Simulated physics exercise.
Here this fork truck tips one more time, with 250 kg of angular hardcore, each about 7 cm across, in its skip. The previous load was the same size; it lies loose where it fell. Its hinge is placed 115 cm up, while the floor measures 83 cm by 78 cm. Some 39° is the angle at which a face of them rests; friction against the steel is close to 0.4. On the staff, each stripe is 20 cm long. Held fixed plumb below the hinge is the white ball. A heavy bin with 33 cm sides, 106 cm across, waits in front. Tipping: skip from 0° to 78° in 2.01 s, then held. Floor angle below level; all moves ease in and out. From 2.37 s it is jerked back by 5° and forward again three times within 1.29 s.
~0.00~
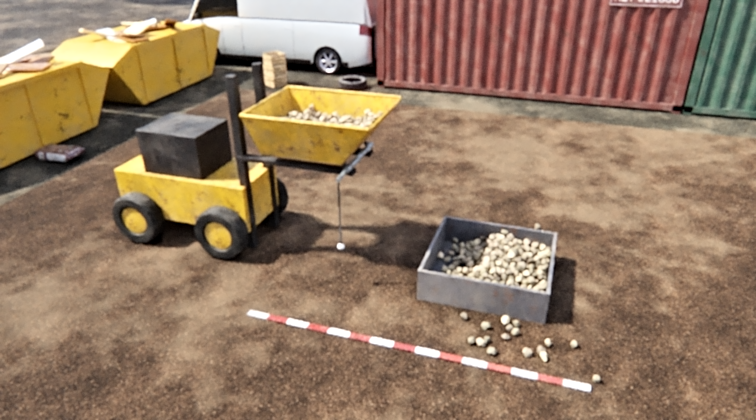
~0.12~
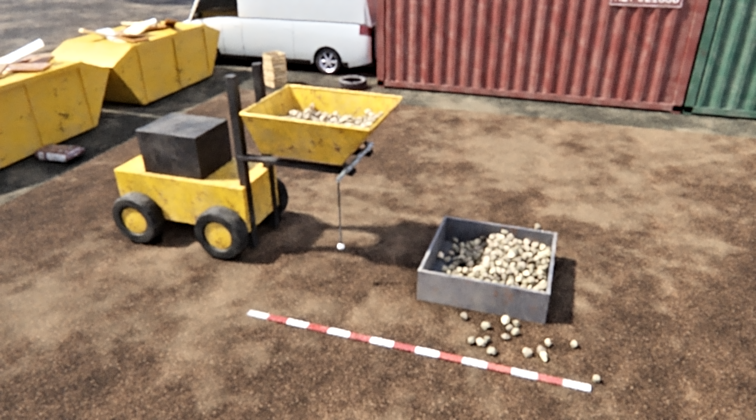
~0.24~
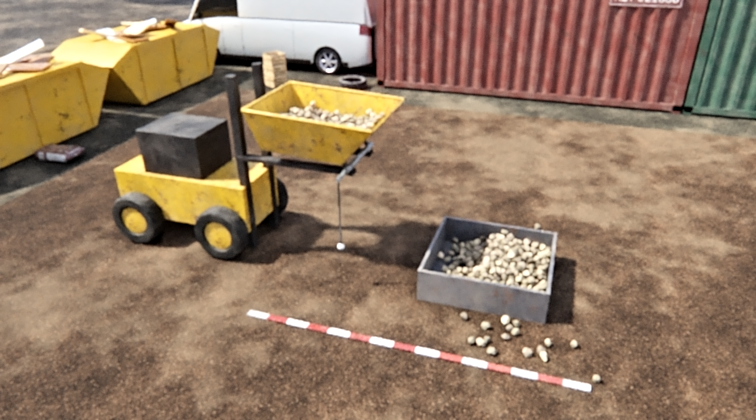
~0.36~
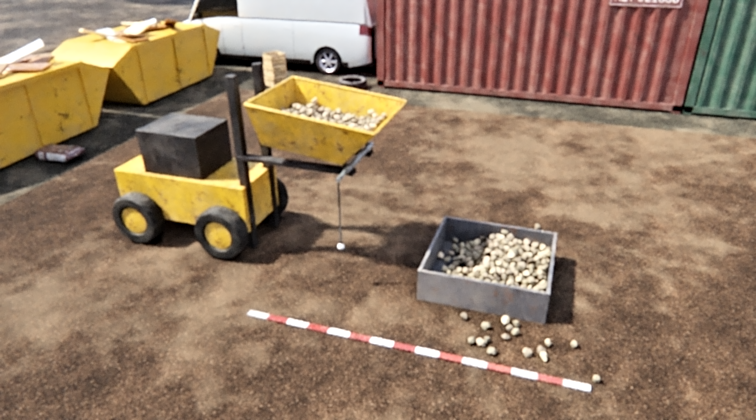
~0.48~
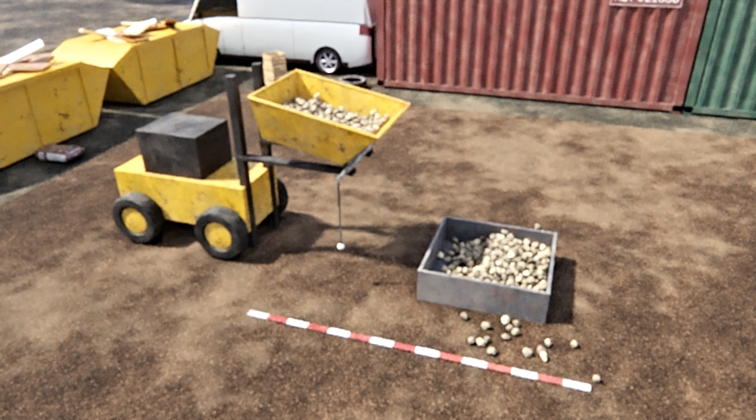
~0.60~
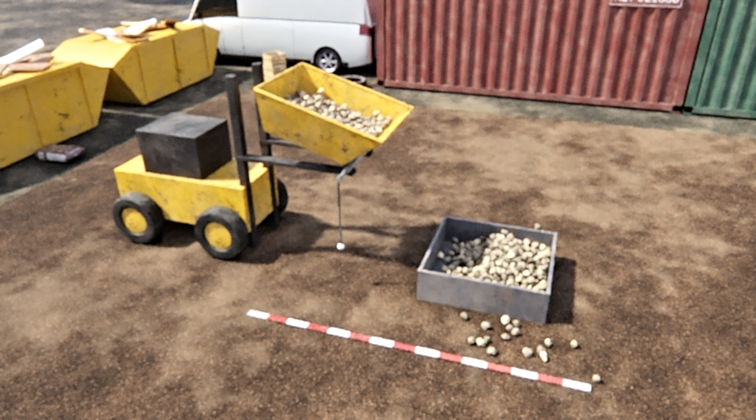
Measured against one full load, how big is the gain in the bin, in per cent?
Some 81 per cent is added.
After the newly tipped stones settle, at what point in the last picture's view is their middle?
They end up centred around (451, 255).
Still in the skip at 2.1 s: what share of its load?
It keeps some 65 percent of its load.
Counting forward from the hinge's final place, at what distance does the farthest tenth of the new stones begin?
It comes to around 120 centimetres.
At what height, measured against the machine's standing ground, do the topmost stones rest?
Looks like about 46 cm above the machine's ground.
After 1.5 s the floor is at 66°; in per cent of one load, 100 in the skip, 95 in the bin, 5 beside or beyond the bin; the foremost stones are at (554, 322).
After 2.1 s the floor is at 78°; in per cent of one load, 65 in the skip, 17 short of the bin, 112 in the bin, 5 beside or beyond the bin; the foremost stones are at (554, 322).
After 4.1 s the floor is at 78°; in per cent of one load, 0 in the skip, 15 short of the bin, 176 in the bin, 10 beside or beyond the bin; the foremost stones are at (554, 322).
After 6.6 s the floor is at 78°; in per cent of one load, 0 in the skip, 15 short of the bin, 176 in the bin, 10 beside or beyond the bin; the foremost stones are at (554, 322). Net gain in the bin, 81.
